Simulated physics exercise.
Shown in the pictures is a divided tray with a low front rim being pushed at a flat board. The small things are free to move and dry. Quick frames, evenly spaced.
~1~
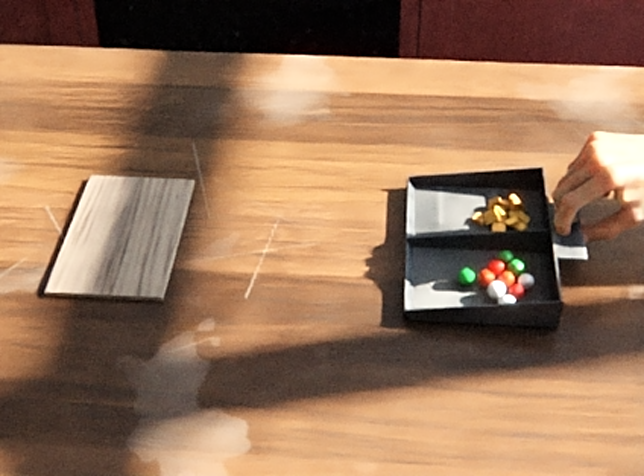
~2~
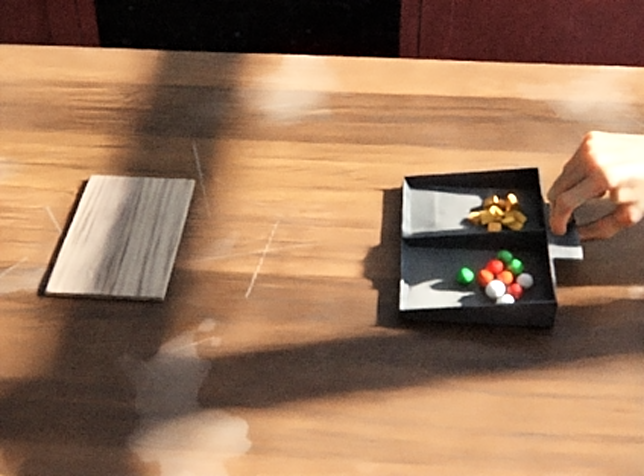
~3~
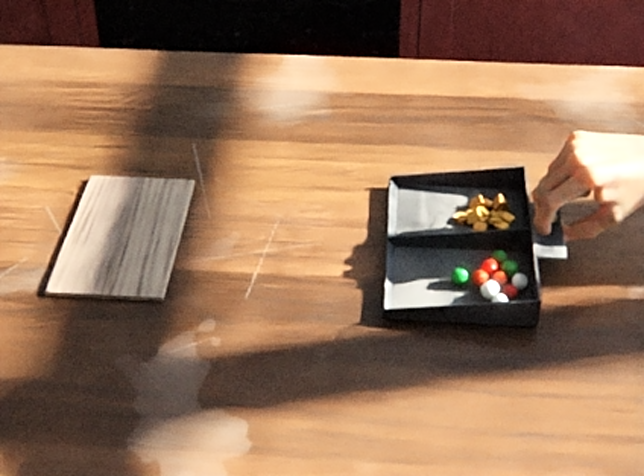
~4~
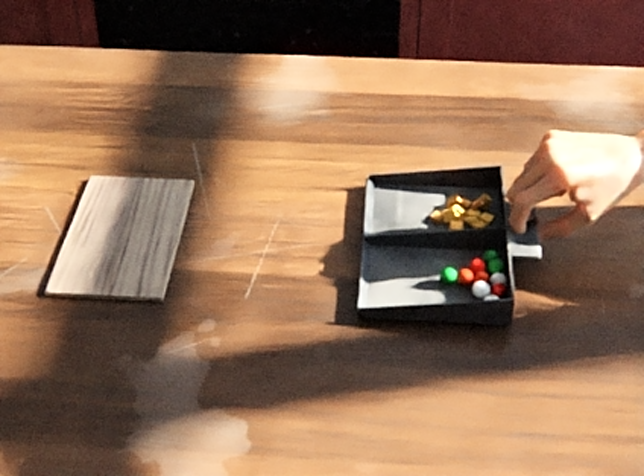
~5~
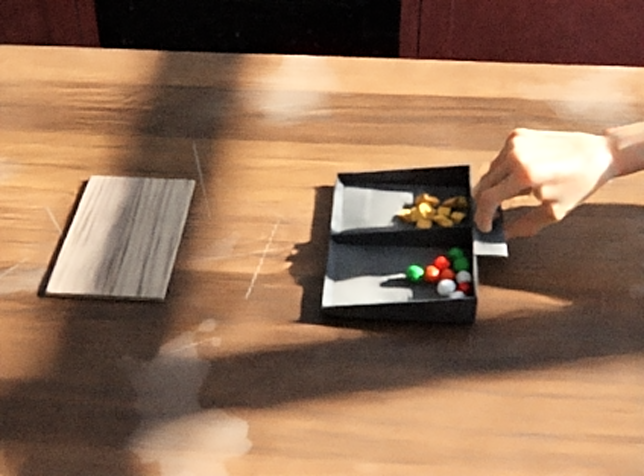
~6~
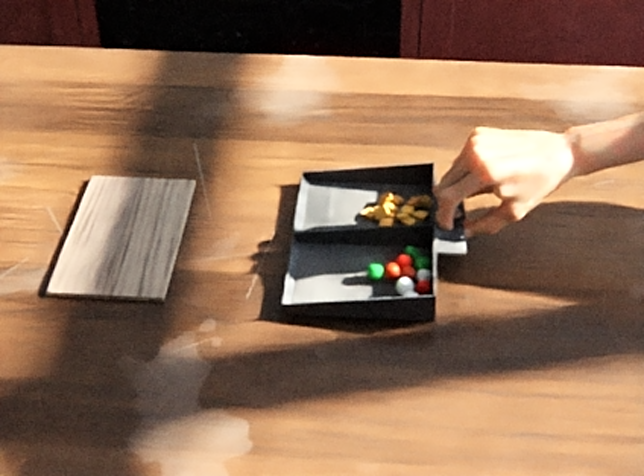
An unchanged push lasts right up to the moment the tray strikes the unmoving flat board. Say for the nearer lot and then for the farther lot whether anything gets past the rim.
Nearer lot: Some gets past. Farther lot: Nothing gets past.
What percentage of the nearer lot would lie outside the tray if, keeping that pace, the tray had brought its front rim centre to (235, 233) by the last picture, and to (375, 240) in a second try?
Roughly 70 percent in the first try and roughly 0 percent in the second.
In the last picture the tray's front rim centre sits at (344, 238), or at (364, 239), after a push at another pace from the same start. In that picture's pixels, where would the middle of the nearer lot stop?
Roughly (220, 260), then (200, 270).
Then, 0.08 s on from there, tray still sliding, front rim near (239, 234); nearer lot all inside; farther lot all inside.
Then, 0.27 s on from there, tray stopped at the flat board; nearer lot all inside, moved towards the front rim; farther lot all inside, moved towards the front rim.
Then, 0.48 s on from there, tray stopped at the flat board; nearer lot near half out of the tray; farther lot all inside, moved towards the front rim.
In the end, tray stopped at the flat board; nearer lot near half out of the tray; farther lot all inside, moved towards the front rim.
